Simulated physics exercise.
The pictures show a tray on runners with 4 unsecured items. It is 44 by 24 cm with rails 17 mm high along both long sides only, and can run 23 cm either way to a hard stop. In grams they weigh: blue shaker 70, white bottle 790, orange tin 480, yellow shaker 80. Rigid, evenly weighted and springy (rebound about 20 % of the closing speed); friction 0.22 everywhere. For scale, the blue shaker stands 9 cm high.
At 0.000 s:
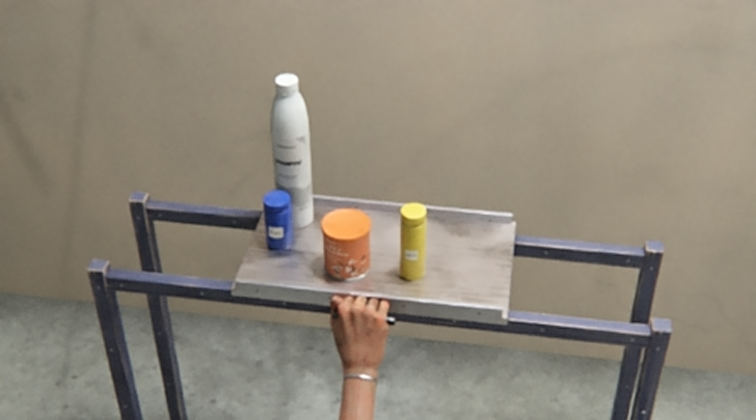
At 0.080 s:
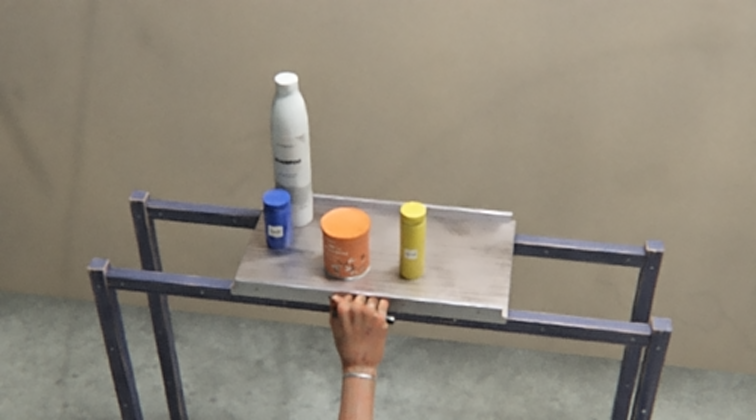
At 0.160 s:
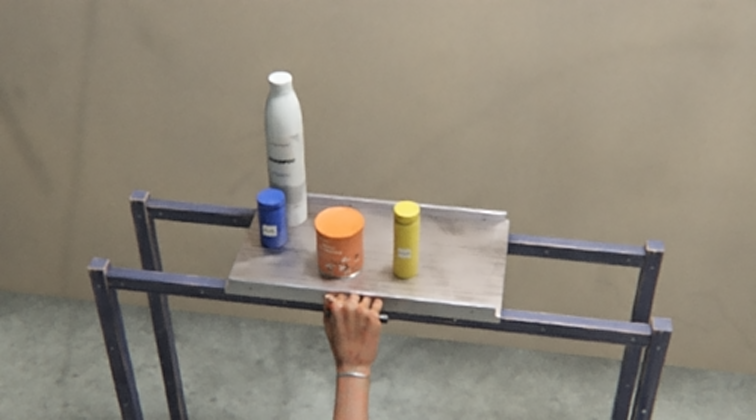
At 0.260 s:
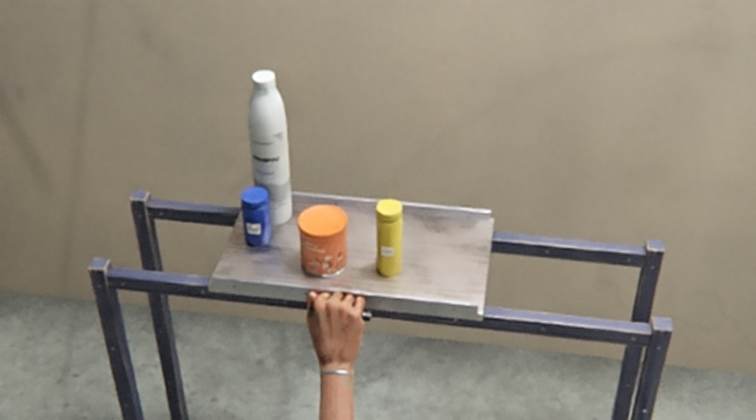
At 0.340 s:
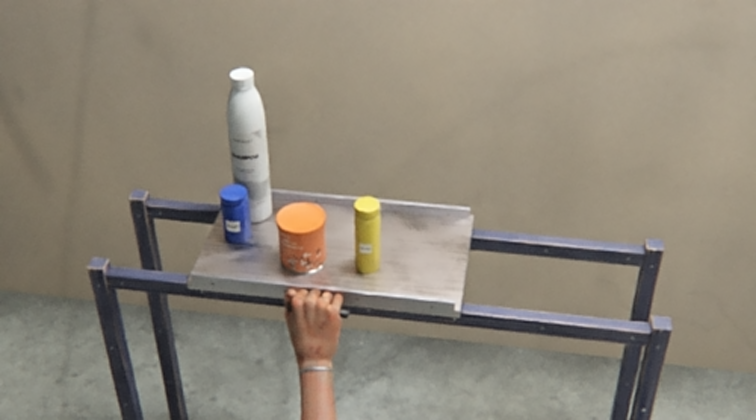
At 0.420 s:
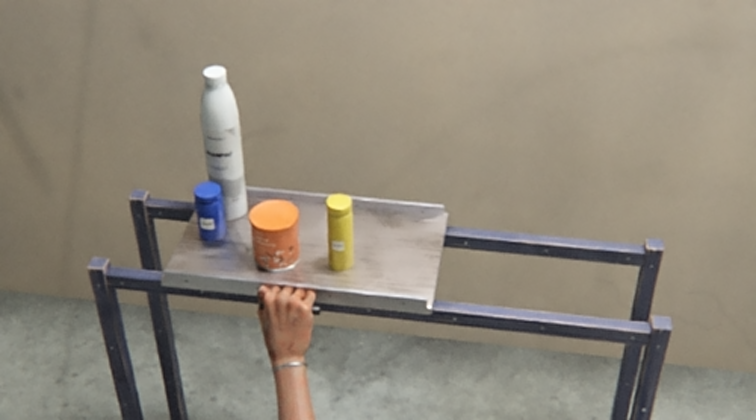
A grey metal tray rests across a dark blue metal frame over a concrete floor, against a plain tan wall, seen from above and in front. On it stand a tall white bottle at the back left, a small blue shaker before it, an orange tin near the middle and a yellow shaker to its right. A hand gripping the front edge holds still, then slides the tray steadily left with all four items upright, while the camera stays fixed.
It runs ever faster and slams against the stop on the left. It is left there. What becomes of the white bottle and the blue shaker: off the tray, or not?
The white bottle falls out and the blue shaker falls out.
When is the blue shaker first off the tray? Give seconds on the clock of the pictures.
Near 0.6 s.
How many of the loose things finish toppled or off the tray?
2 of them.
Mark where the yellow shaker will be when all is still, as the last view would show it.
Near (185, 218).
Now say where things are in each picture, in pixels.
The first picture shows tray midway; white bottle (291, 152); blue shaker (279, 220).
The second picture shows tray midway; orange tin (346, 244); yellow shaker (412, 241).
In the third picture, tray has slid 1 cm left; orange tin (340, 243); yellow shaker (406, 240).
In the fourth picture, tray has slid 4 cm left; orange tin (324, 241); yellow shaker (389, 238).
In the fifth picture, tray has slid 8 cm left; orange tin (302, 239); yellow shaker (367, 236).
In the sixth picture, tray has slid 12 cm left; white bottle (223, 144); blue shaker (210, 211).
After 0.72 s, tray has slid 23 cm left; blue shaker and white bottle now off the tray; yellow shaker slid 10 cm; orange tin slid 10 cm.
After 1.02 s, tray has slid 23 cm left; yellow shaker slid 16 cm; orange tin slid 16 cm.
At rest (1.3 s), off the tray, blue shaker and white bottle; not toppled but over 5 cm from the start, orange tin and yellow shaker.
